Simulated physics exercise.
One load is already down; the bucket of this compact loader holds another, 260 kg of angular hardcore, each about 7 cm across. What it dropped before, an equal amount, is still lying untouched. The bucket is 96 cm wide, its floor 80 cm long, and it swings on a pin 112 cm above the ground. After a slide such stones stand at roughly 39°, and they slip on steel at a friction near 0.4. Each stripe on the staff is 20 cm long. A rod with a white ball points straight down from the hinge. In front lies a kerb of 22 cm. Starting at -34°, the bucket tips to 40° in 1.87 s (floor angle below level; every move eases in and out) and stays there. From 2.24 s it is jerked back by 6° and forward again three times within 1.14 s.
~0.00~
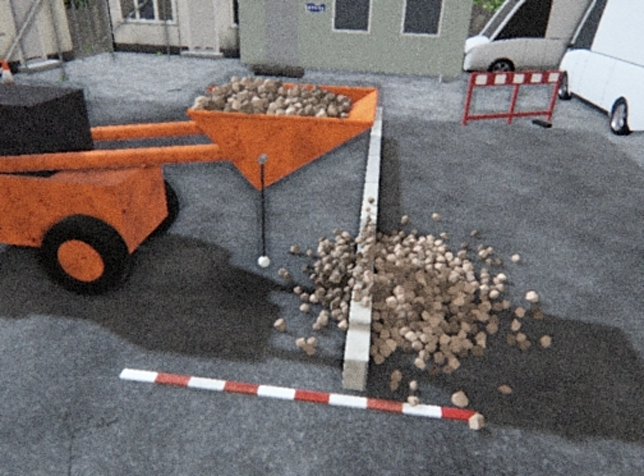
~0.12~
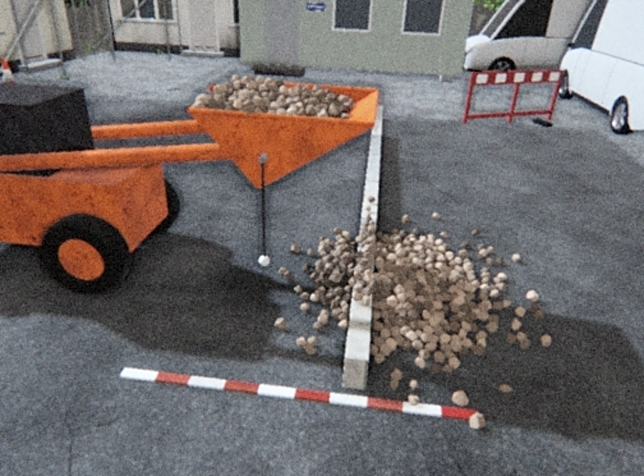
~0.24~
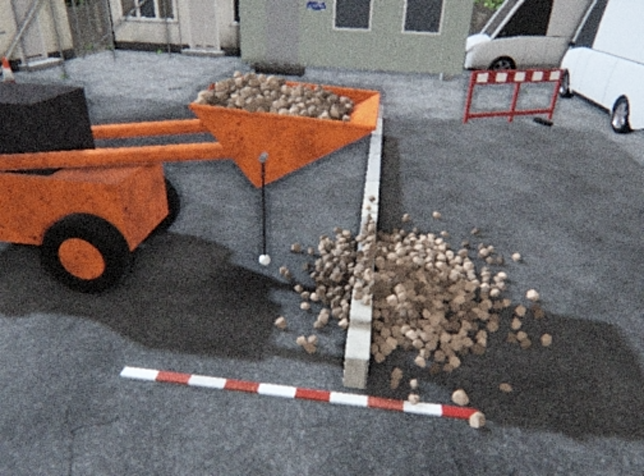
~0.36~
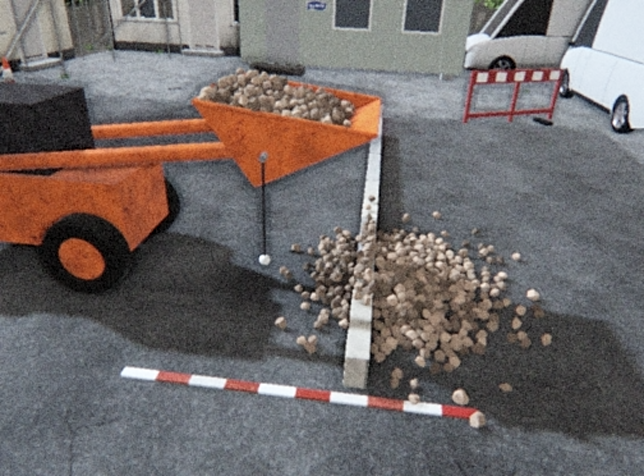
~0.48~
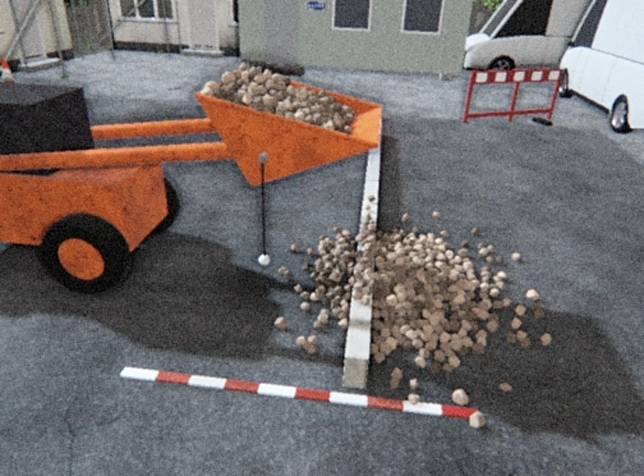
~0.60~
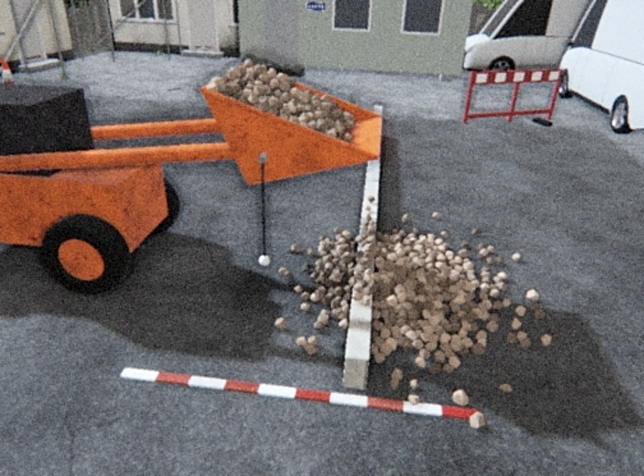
The orange bucket of a small loader, heaped with tan stones, slowly tilted its front edge downward above a pale kerb, while an earlier pile of stones lay still across the kerb below.
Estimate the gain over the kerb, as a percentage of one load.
Close to 64 parts in a hundred.
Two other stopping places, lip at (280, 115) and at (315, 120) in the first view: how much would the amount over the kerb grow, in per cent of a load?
About 0 and 0 per cent.
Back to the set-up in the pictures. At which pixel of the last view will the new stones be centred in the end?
Around (387, 269).
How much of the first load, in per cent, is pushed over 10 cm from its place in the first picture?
About 0 per cent.
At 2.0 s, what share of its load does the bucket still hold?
It holds some 30 per cent.
After 1.4 s the floor is at 28°; in per cent of one load, 98 in the bucket, 23 on this side of the kerb, 79 over the kerb; the foremost stones are at (523, 293).
After 2.0 s the floor is at 40°; in per cent of one load, 32 in the bucket, 60 on this side of the kerb, 108 over the kerb; the foremost stones are at (523, 293).
After 3.8 s the floor is at 40°; in per cent of one load, 0 in the bucket, 57 on this side of the kerb, 143 over the kerb; the foremost stones are at (534, 301).
After 6.3 s the floor is at 40°; in per cent of one load, 0 in the bucket, 57 on this side of the kerb, 143 over the kerb; the foremost stones are at (534, 301). Net gain over the kerb, 64.
